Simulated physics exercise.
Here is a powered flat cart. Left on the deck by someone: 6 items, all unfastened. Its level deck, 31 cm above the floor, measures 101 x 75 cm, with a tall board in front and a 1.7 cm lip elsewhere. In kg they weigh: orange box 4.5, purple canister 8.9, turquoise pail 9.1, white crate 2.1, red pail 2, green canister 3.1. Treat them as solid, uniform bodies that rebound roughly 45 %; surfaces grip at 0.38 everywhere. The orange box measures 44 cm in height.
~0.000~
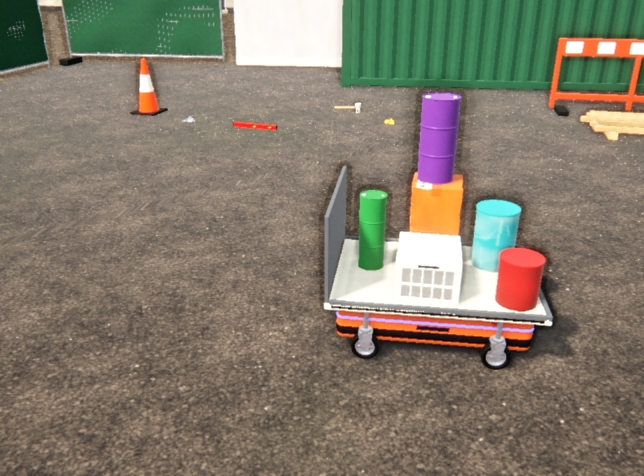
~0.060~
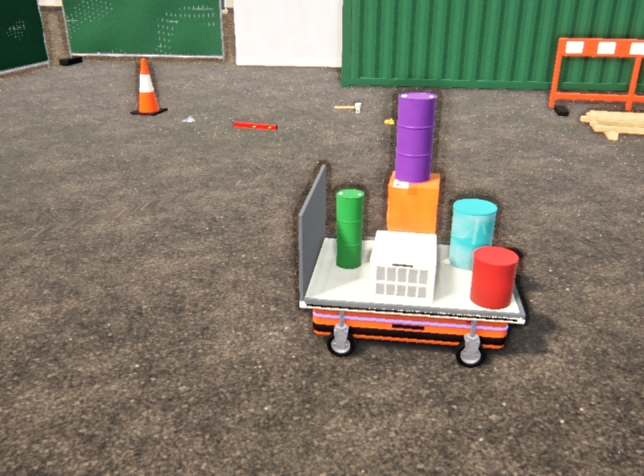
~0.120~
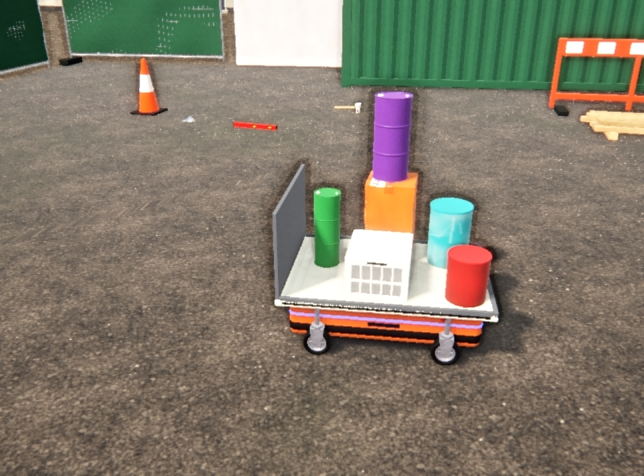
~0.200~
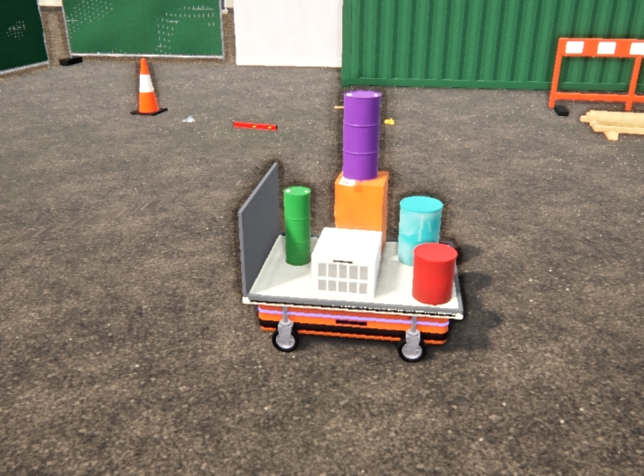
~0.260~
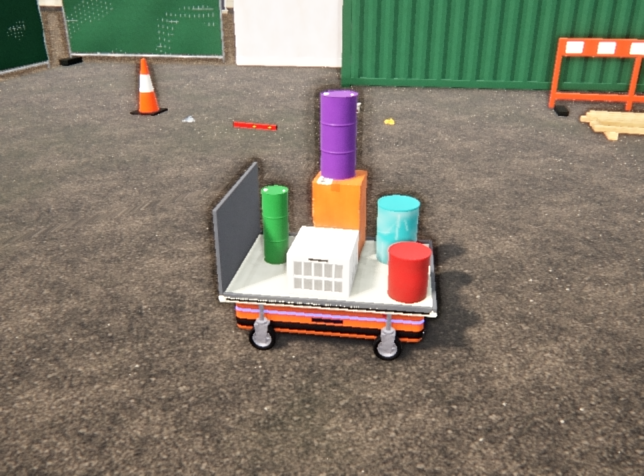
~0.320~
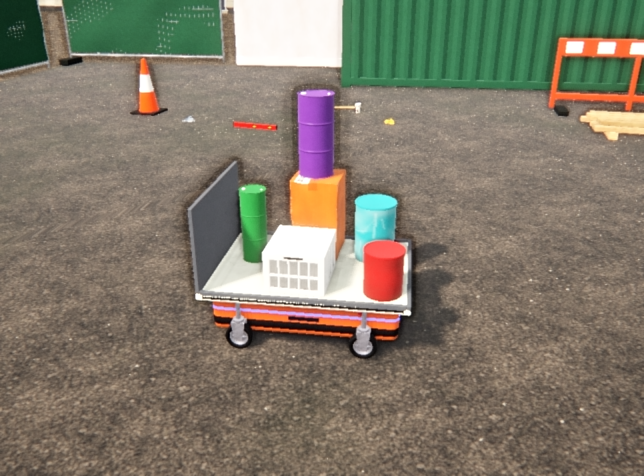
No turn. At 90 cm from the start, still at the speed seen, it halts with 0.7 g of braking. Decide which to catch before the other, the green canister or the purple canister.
I would say the second of the pair.
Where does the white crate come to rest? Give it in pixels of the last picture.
Its middle comes to rest around (159, 252).
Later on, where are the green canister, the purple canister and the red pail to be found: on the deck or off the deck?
When everything stops, the green canister is still in bounds, the purple canister is out of bounds, and the red pail is still in bounds.
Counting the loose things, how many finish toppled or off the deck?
In total, 2.
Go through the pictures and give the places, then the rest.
In the first frame, 0 cm covered; green canister (372, 231); purple canister (438, 139).
In the second frame, 12 cm covered; white crate (404, 266); red pail (493, 278).
In the third frame, 24 cm covered; orange box (391, 217); turquoise pail (449, 234).
In the fourth frame, 40 cm covered; white crate (348, 263); red pail (433, 274).
In the fifth frame, 52 cm covered; orange box (340, 214); turquoise pail (397, 231).
In the sixth frame, 64 cm covered; green canister (254, 224); purple canister (316, 134).
After 0.72 s, 119 cm covered; purple canister leaning 14° near (185, 128); green canister slid 8 cm near (145, 218); orange box leaning 14°.
After 1.02 s, 119 cm covered, stopped; purple canister now off the deck; green canister slid 10 cm near (141, 217); orange box leaning 41°.
By the end (1.7 s), off the deck, purple canister; tipped over on the deck, orange box; not toppled but over 10 cm from the start, turquoise pail, white crate, red pail and green canister. Seen from the same camera at the end, green canister near (140, 218). Green canister was never lost; purple canister went at 0.90 s.
